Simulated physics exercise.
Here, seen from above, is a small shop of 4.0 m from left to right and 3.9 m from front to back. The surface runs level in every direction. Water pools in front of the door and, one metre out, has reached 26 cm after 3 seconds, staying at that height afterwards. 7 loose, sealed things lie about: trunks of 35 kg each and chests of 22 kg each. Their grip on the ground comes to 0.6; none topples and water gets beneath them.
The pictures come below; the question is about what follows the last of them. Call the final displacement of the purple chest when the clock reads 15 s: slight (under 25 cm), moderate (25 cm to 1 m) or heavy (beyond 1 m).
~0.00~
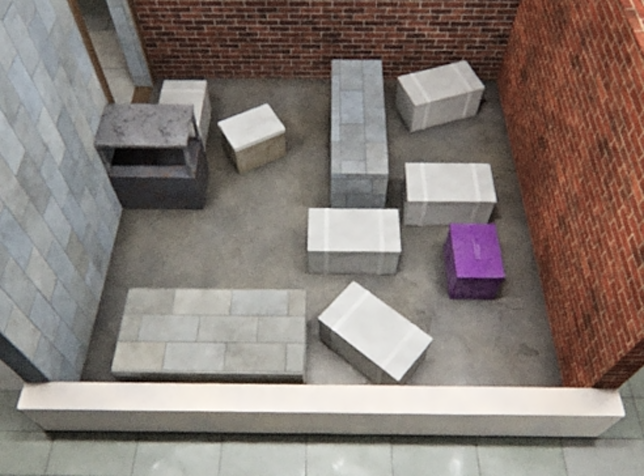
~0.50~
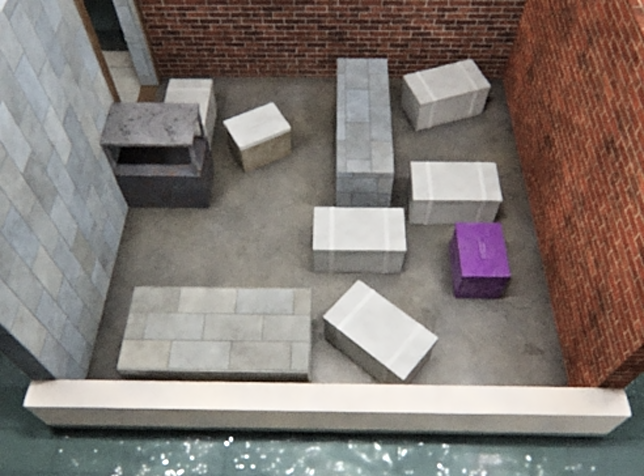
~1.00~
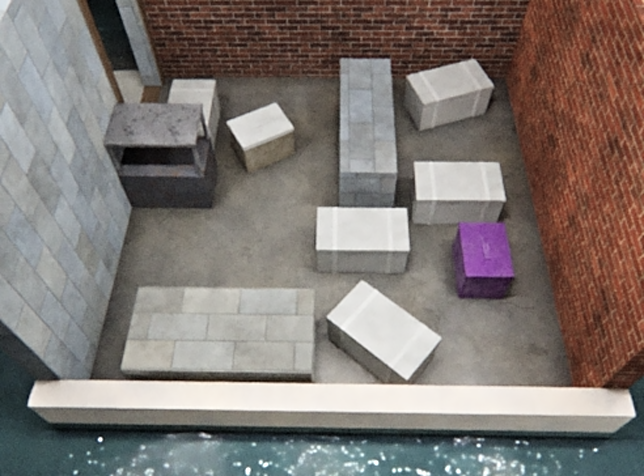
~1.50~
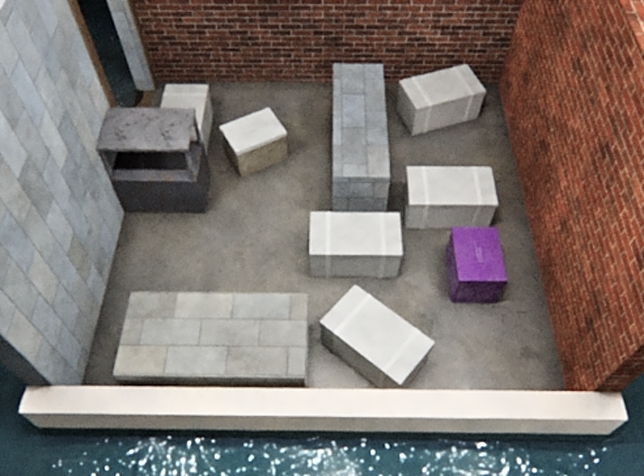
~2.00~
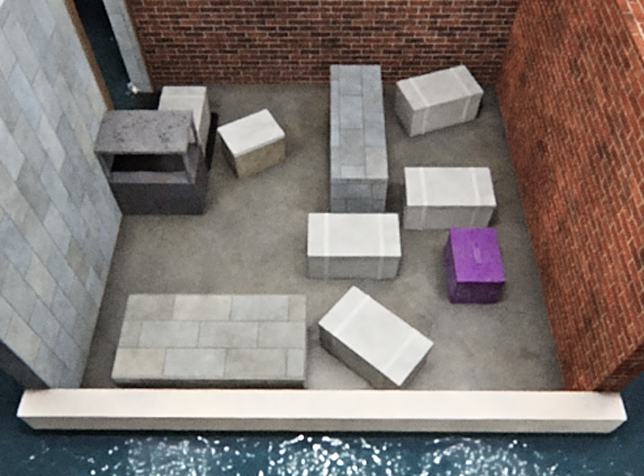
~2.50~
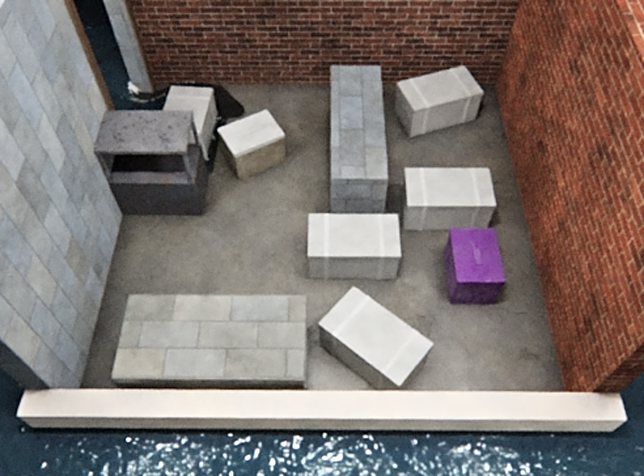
Moderate.
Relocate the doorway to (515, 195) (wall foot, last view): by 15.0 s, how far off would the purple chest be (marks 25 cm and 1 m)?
In that case the purple chest gets carried off.
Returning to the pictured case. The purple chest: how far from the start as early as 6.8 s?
Some 0 cm from the start.
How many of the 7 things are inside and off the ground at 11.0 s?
Of them, 7.
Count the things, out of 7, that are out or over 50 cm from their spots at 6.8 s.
3.
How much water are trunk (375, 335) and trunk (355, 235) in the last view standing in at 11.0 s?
Roughly 17 and 15 cm.
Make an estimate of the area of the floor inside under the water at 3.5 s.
Somewhere around 2.5 m2, roughly.
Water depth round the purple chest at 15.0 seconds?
I'd put it at about 22 cm.
After 3.5 s the purple chest is near (477, 254), 0.0 m from its start, aground; 0 afloat.
After 6.8 s the purple chest is near (477, 254), 0.0 m from its start, aground; 0 afloat.
After 11.0 s the purple chest is near (538, 346), 0.9 m from its start, afloat; 7 afloat.
After 15.0 s the purple chest is near (462, 305), 0.6 m from its start, afloat; 7 afloat.
